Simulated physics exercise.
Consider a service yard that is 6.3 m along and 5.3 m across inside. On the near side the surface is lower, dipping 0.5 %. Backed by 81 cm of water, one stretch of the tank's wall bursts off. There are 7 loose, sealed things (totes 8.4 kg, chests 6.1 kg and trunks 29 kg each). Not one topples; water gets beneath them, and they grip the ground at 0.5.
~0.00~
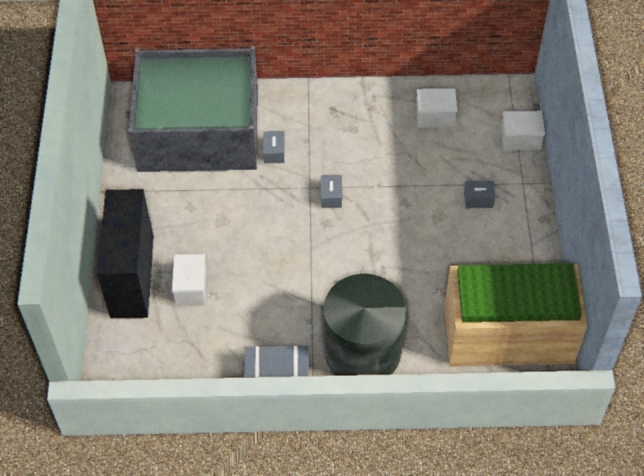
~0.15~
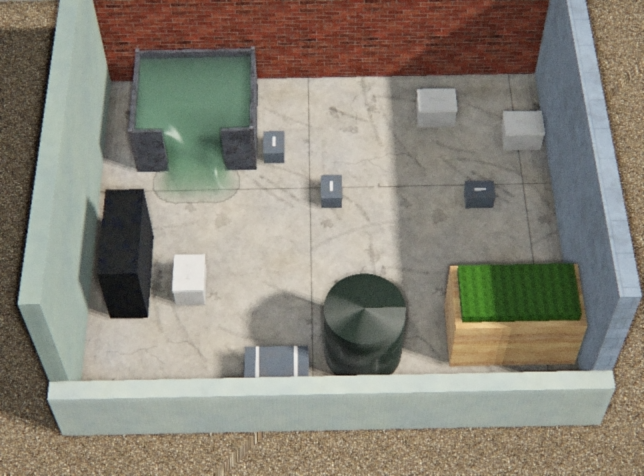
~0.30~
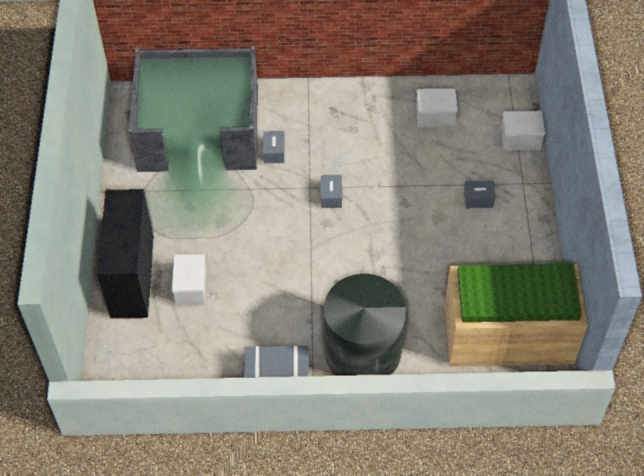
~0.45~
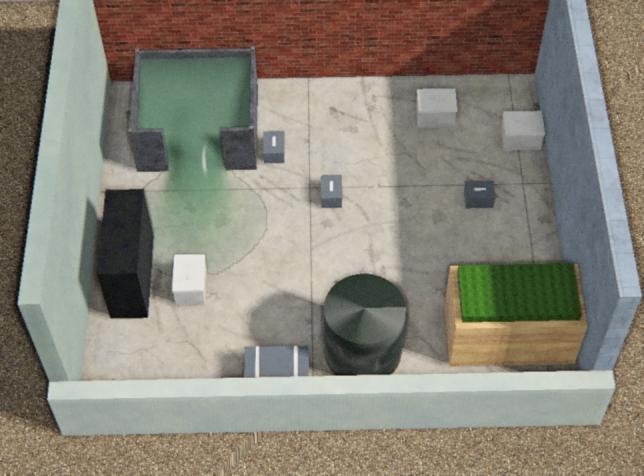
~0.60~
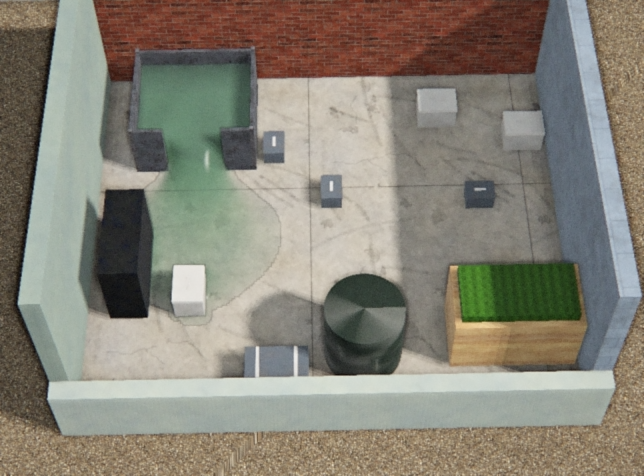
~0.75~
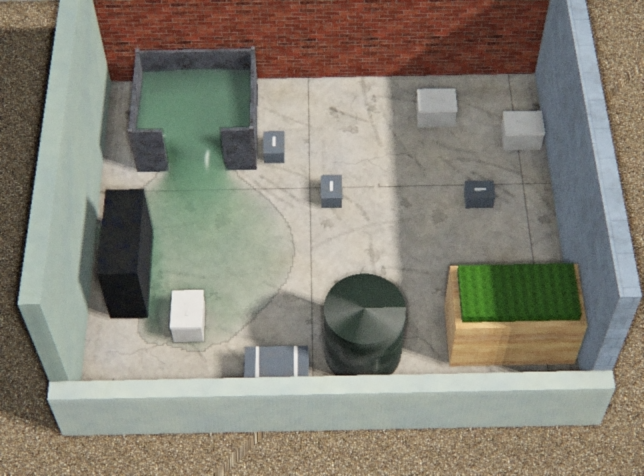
We see a walled yard with a tank of green water at the back left; a section of its near wall opens, water spreads across the floor toward the viewer, and a white chest slides a short way nearer.
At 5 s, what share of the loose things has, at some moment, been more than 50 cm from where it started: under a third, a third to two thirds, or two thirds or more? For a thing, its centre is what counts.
It is a minority below a third.
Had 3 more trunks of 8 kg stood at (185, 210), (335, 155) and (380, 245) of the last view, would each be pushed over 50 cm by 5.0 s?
Result, one by one: Exceeded, not exceeded and exceeded.
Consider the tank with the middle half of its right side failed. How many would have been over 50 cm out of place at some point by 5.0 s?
That gives 5 of them.
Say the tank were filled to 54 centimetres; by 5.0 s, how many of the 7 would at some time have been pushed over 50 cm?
Then 1 of them.
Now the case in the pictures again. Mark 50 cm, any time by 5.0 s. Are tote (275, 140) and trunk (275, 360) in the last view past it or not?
Result, in order: Not exceeded; exceeded.
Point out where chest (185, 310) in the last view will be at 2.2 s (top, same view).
My estimate: Around (181, 361).
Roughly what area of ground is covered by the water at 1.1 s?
Roughly 10.5 m2.
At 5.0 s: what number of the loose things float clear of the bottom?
The count is 2.
After 1.1 s 1 of 7 are over 50 cm from their spots; 0 afloat.
After 2.2 s 1 of 7 are over 50 cm from their spots; 2 afloat.
After 3.5 s 1 of 7 are over 50 cm from their spots; 2 afloat.
After 5.0 s 2 of 7 are over 50 cm from their spots, and 2 have been at some point; 2 afloat.
